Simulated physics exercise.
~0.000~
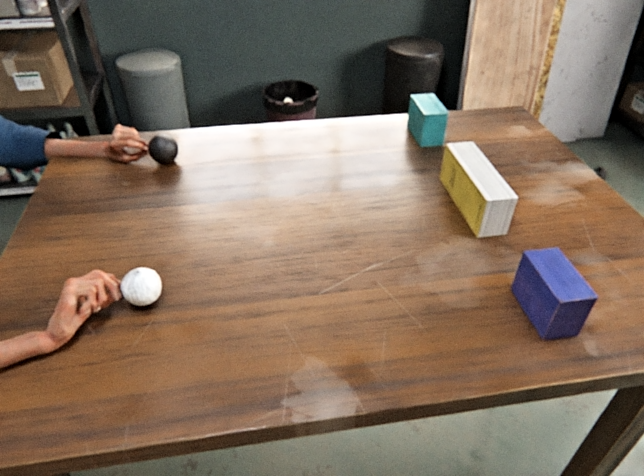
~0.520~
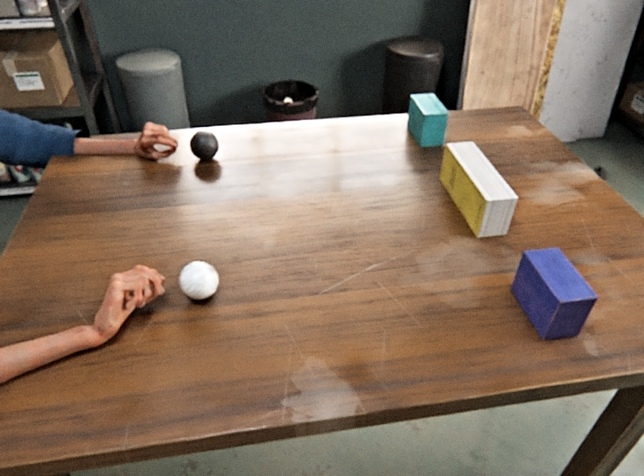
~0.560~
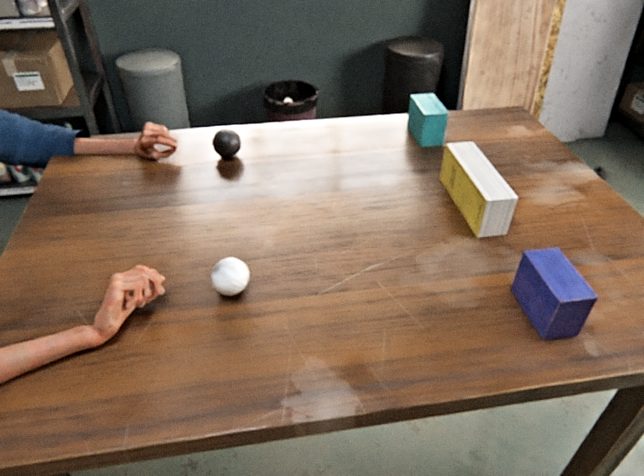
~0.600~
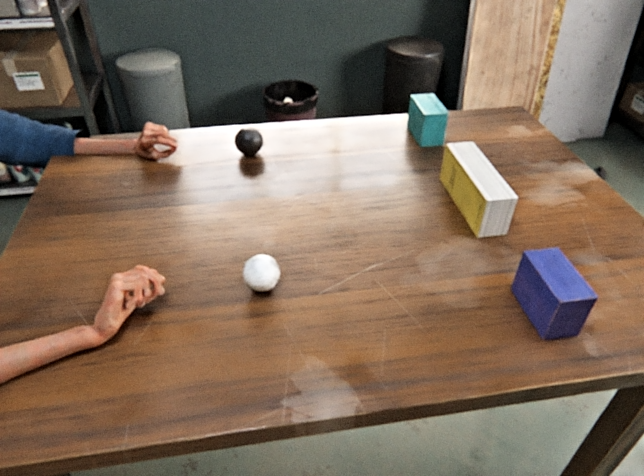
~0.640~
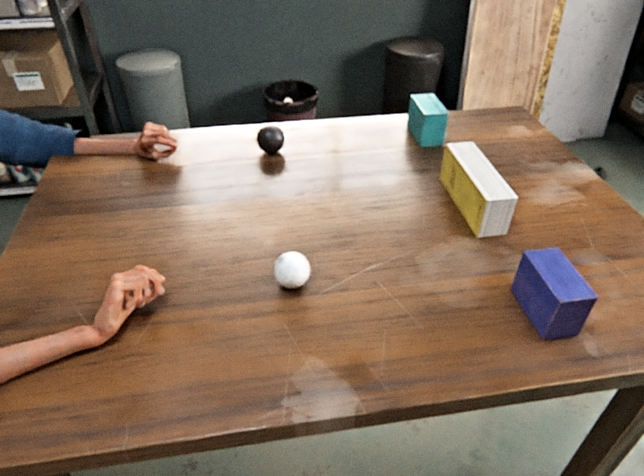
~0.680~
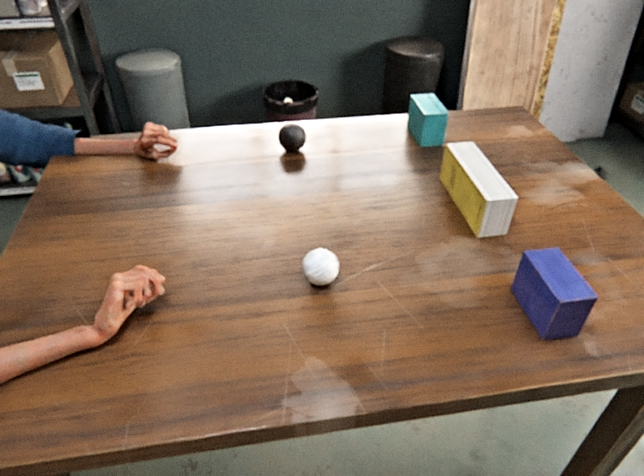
In a room with shelving and bins against a dark wall, a brown wooden table is seen from above at an angle by a still camera. A black ball and a round white onion sit by two hands at the left, while a teal block, a yellow and white book and a blue block stand spaced apart at the right. The hands release both, and they roll steadily rightward, side by side.
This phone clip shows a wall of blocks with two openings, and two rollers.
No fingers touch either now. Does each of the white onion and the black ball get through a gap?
White onion: Yes; black ball: No.
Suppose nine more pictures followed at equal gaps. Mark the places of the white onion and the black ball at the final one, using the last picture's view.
White onion: (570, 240); black ball: (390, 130).
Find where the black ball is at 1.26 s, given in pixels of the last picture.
Close to (372, 126).
After 1.26 s, white onion heading on; black ball coming back near (372, 127).
By the end (2.3 s), the white onion rolls through; the black ball bounces off.
